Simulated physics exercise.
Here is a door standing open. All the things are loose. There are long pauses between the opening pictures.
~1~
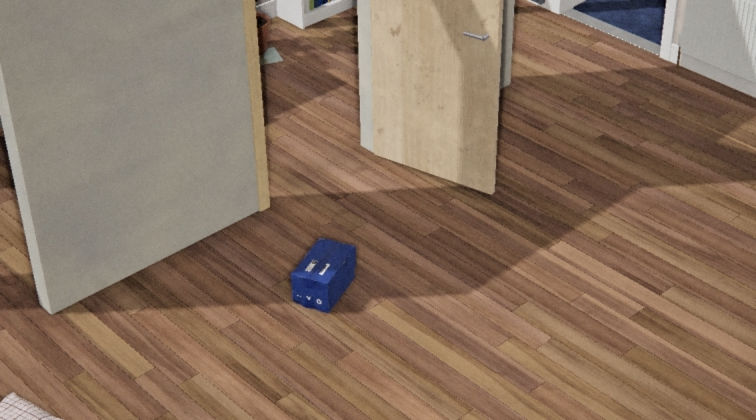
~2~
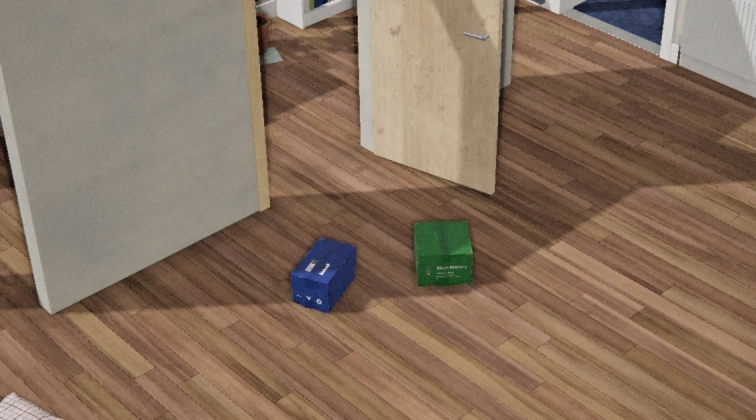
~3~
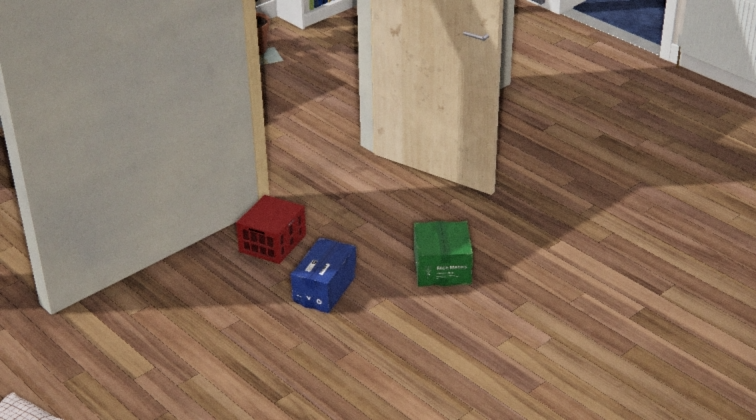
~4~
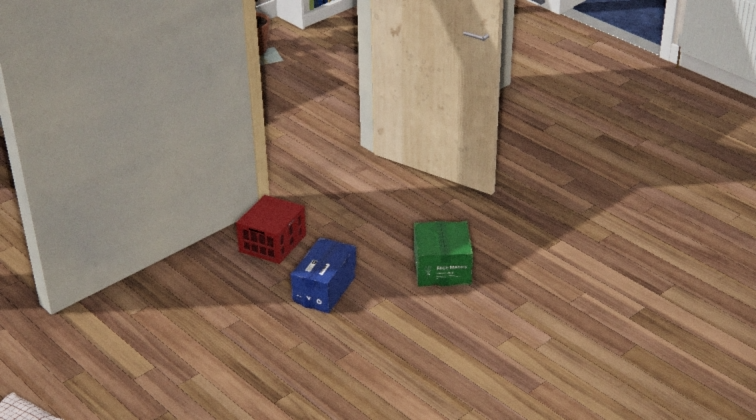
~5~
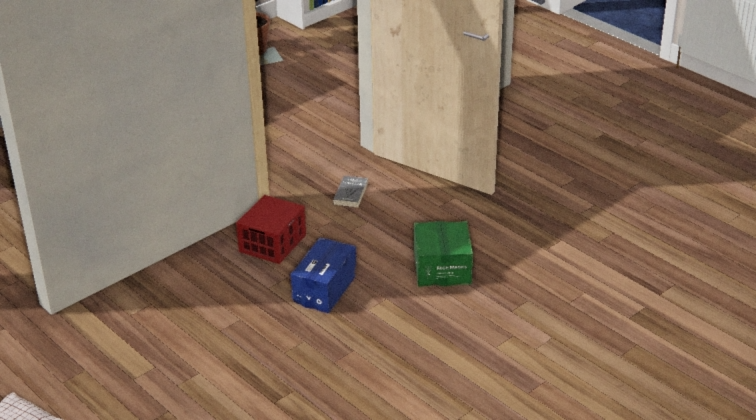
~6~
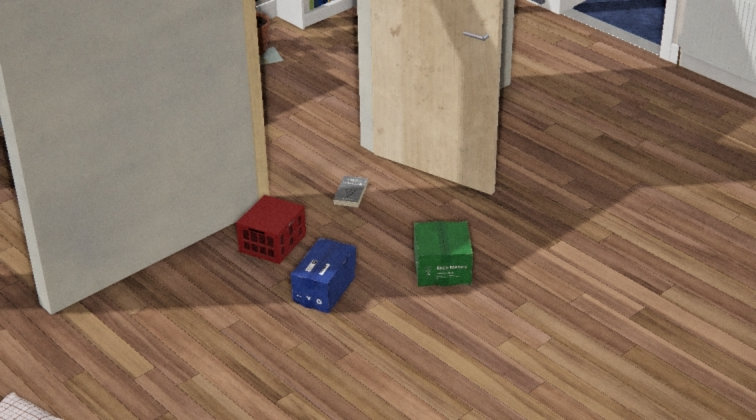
At the start, a blue box sits alone on the wooden floor near a wide-open door. A green parcel appears to its right, then a red crate to its left, and later a small grey book behind them, while the door and the items already there stay still.
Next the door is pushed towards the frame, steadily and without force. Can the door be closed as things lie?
In the end the door reaches the frame.
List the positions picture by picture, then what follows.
Door wide open and still, in the first frame.
Door wide open and still; blue box (324, 275); green parcel (443, 254), in the second frame.
Door wide open and still; red crate (272, 229); blue box (324, 275), in the third frame.
Door wide open and still; green parcel (443, 254); red crate (272, 229), in the fourth frame.
Door wide open and still; blue box (324, 275); green parcel (443, 254), in the fifth frame.
Door wide open and still; grey book (351, 191); red crate (272, 229), in the sixth frame.
Then, 0.90 s later than the last frame, door at 77°.
Then, 1.70 s later than the last frame, door at 38°; grey book moved a little near (348, 191).
Then, 2.10 s later than the last frame, door at 20°; grey book moved about its own width near (326, 186).
Then, 2.40 s later than the last frame, door at 8°; grey book moved about its own width near (313, 180).
When it is over, door at 0°; moved from the start, grey book; the other 3 as before. End places, in pixels of the last picture, grey book near (305, 175).
